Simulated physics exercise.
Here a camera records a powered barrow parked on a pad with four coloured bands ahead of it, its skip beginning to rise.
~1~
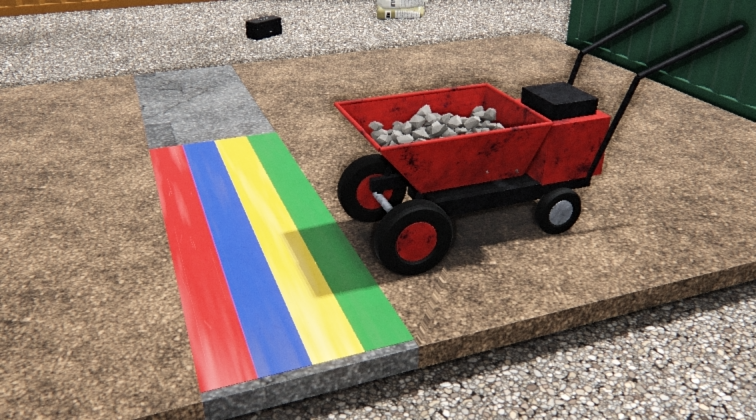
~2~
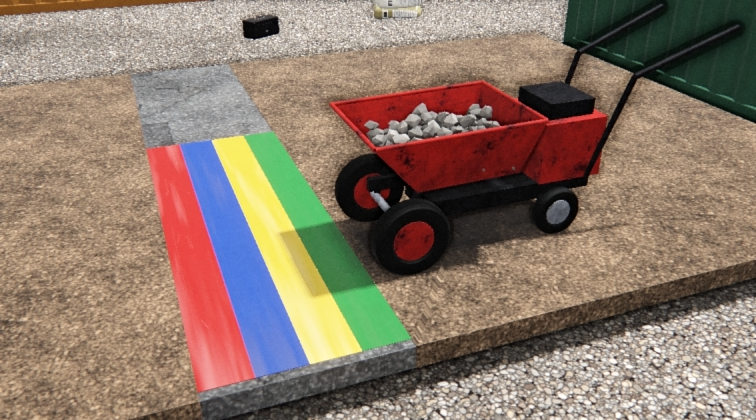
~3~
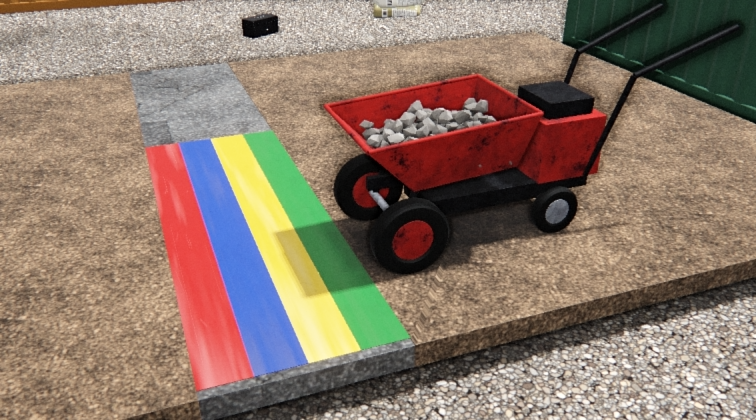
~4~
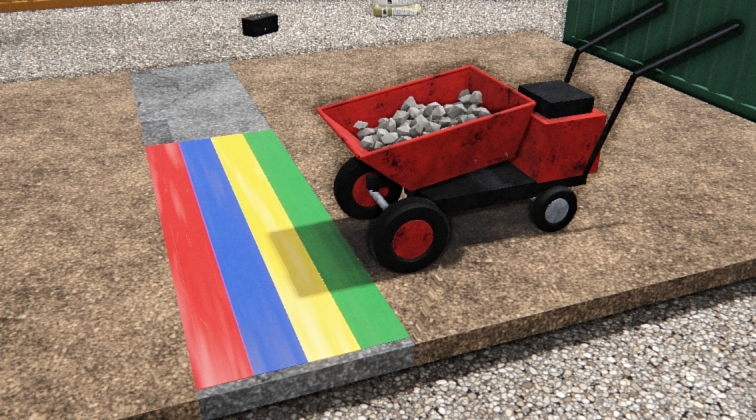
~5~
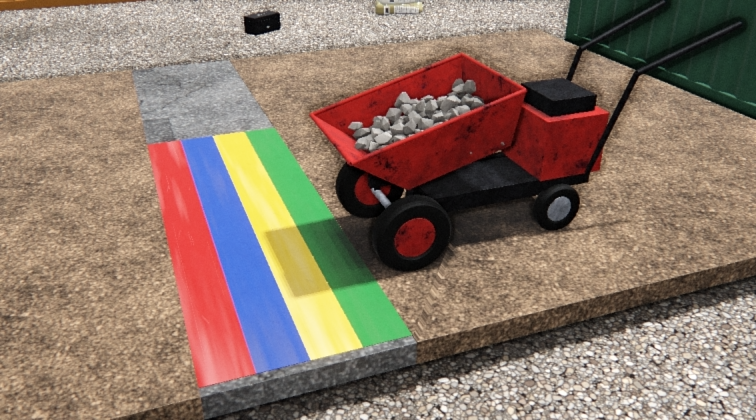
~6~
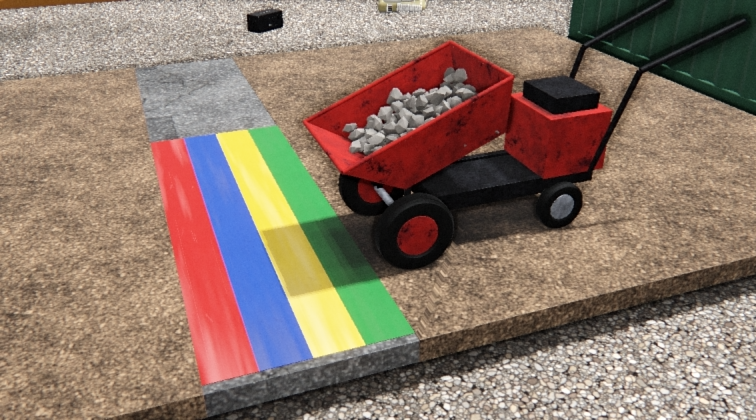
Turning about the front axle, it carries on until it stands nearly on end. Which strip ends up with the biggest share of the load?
The blue strip.
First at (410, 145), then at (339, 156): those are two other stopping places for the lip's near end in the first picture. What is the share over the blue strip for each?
Roughly 20 per cent first, then roughly 20 per cent.
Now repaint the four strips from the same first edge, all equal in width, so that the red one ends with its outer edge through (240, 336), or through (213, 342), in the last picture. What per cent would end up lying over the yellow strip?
I'd estimate some 0 per cent, and then some 10 per cent.
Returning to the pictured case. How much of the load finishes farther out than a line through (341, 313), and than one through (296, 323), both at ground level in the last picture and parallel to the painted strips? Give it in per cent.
Close to 70 % and 50 %, in that order.
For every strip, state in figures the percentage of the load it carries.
So the green strip ends with 0 %, the yellow strip with 15 %, the blue strip with 35 % and the red strip with 15 %.
Soon after the last picture, skip tipped steeply; all in the skip.
A little later, skip tipped right over; about two thirds in the skip; a small part over the yellow strip; about a quarter over the blue strip; a stray few over the red strip.
Later still, skip tipped right over; about a quarter in the skip; about a quarter over the yellow strip; about a third over the blue strip; a small part over the red strip; a stray few off the paint.
At rest, skip tipped right over; about a quarter in the skip; a stray few over the green strip; about a quarter over the yellow strip; about a third over the blue strip; a small part over the red strip; a stray few off the paint.
